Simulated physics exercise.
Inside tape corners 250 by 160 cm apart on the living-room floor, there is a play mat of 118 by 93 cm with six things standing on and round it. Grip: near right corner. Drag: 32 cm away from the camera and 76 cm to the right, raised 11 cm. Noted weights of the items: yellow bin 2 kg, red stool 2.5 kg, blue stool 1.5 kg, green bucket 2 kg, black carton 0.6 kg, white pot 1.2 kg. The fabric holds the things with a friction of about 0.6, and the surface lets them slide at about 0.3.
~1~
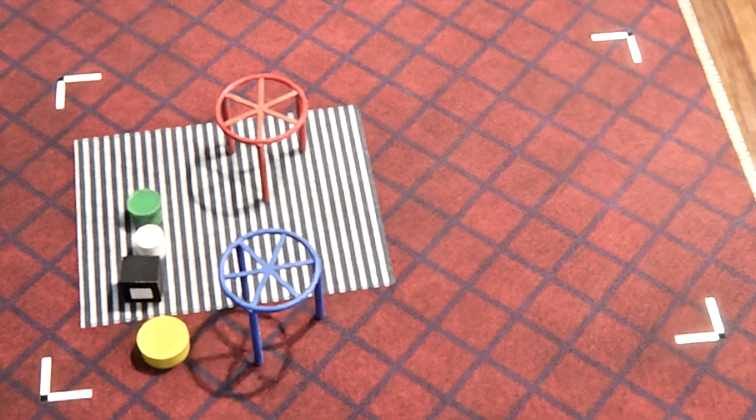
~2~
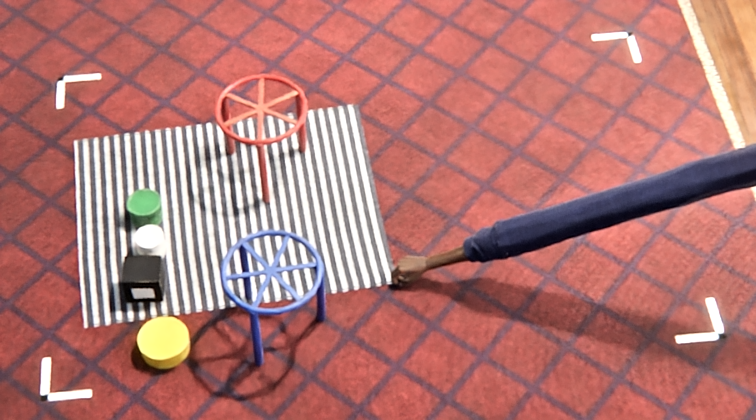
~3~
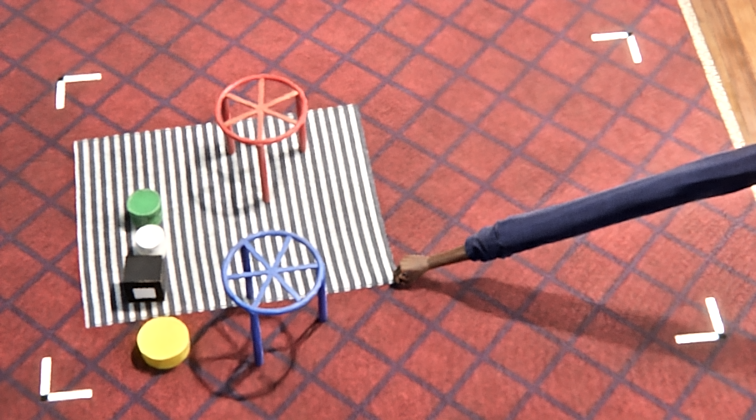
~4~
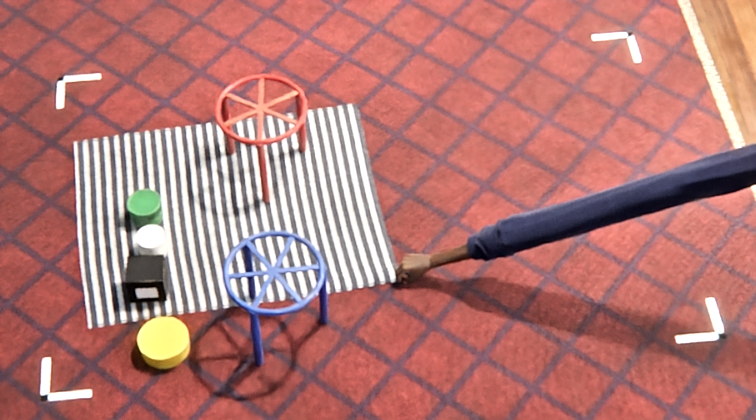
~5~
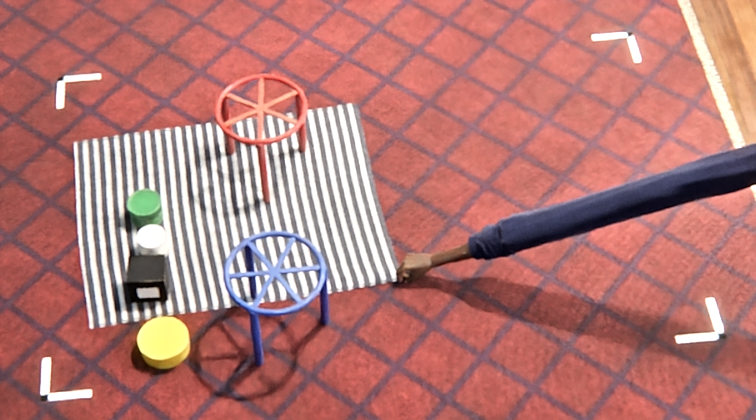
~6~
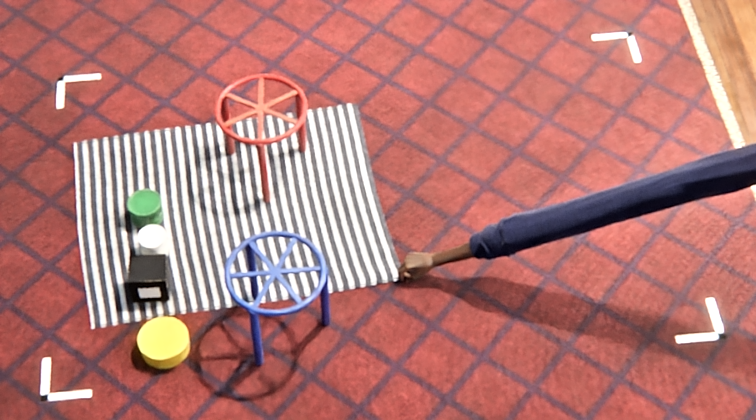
On a red carpet, an arm reaches in and slightly shifts a striped mat's corner.
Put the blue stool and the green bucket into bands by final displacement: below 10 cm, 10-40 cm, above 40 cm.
Bands: Blue stool - above 40 cm, green bucket - above 40 cm.
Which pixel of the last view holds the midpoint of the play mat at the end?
Midpoint, last view: Approx. (396, 183).
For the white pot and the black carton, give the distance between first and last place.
The white pot ends 80 cm from where it began, and the black carton ends 90 cm from where it began.
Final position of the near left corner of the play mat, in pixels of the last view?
It ends up approximately at (333, 337).
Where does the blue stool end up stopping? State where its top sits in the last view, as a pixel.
Near (452, 253).
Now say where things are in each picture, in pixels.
The first frame shows shows, blue stool (269, 268); green bucket (144, 202); play mat corners (82, 328) (75, 141) (358, 105) (395, 284).
The second frame shows shows, play mat corners (85, 328) (75, 141); grip (398, 283).
The third frame shows shows, play mat corners (87, 328) (75, 142); grip (399, 282).
The fourth frame shows shows, play mat corners (89, 328) (74, 142); grip (402, 281).
The fifth frame shows shows, play mat corners (90, 329) (74, 143); grip (403, 280).
The sixth frame shows shows, blue stool (274, 270); green bucket (144, 202); play mat corners (92, 329) (74, 143) (356, 103); grip (404, 279).
Next, middle of the play mat at (260, 199); green bucket 16 cm off its start, blue stool 13 cm off its start, black carton 24 cm off its start.
Then, middle of the play mat at (304, 194); green bucket 35 cm off its start, blue stool 25 cm off its start, black carton 45 cm off its start.
After that, middle of the play mat at (353, 190); green bucket 56 cm off its start at (287, 211), blue stool 50 cm off its start at (410, 251), black carton 70 cm off its start at (327, 265).
Later, middle of the play mat at (396, 183); green bucket 74 cm off its start, blue stool 65 cm off its start, black carton 85 cm off its start.
At the end, middle of the play mat at (396, 183); green bucket 74 cm off its start at (333, 210), blue stool 65 cm off its start at (452, 253), black carton 85 cm off its start at (369, 262), white pot 77 cm off its start at (352, 233).
